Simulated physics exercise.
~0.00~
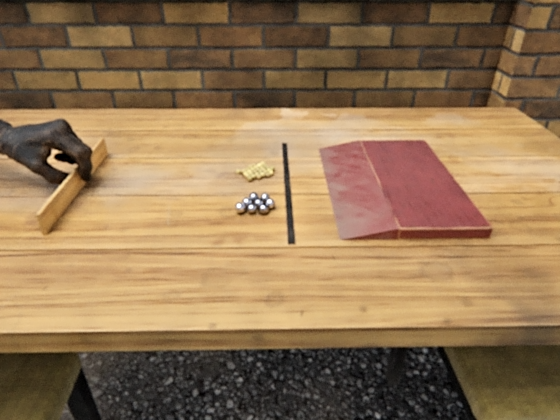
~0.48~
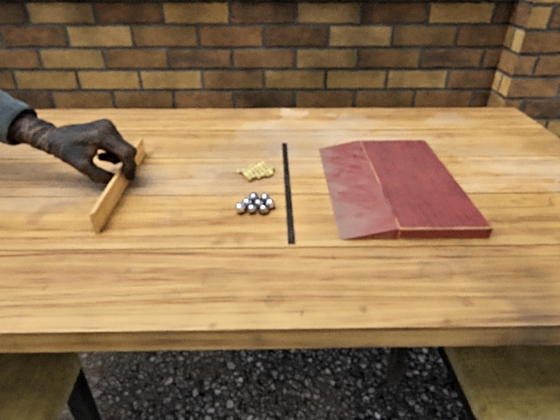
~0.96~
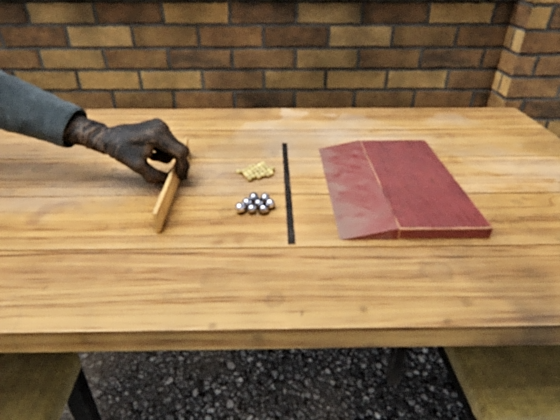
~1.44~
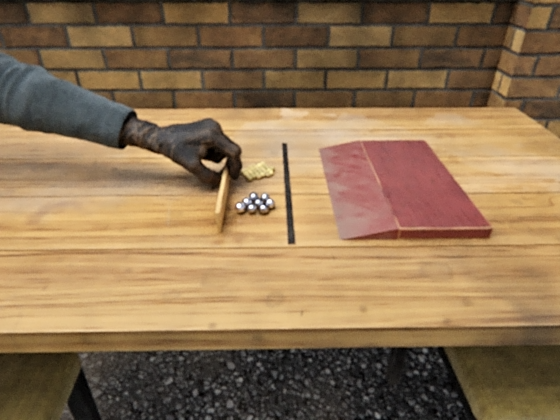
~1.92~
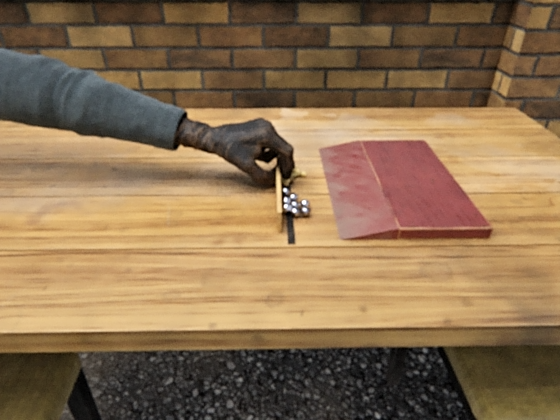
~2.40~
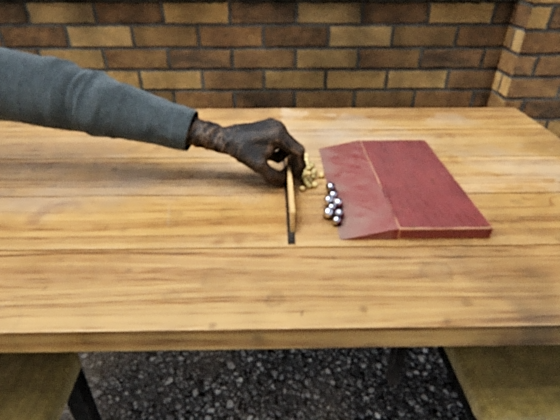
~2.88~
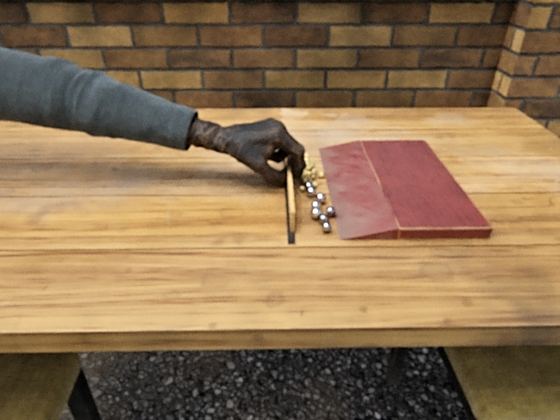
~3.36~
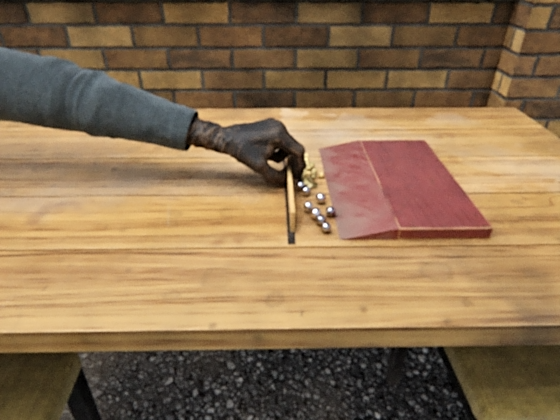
The video shows a gloved or dark hand sliding a wooden strip rightward across a table, pushing small gold pieces and silver balls toward a red sloping slab. The strip stops at black tape; the balls reach the slope's edge, then roll back, and both groups rest short of the slab.
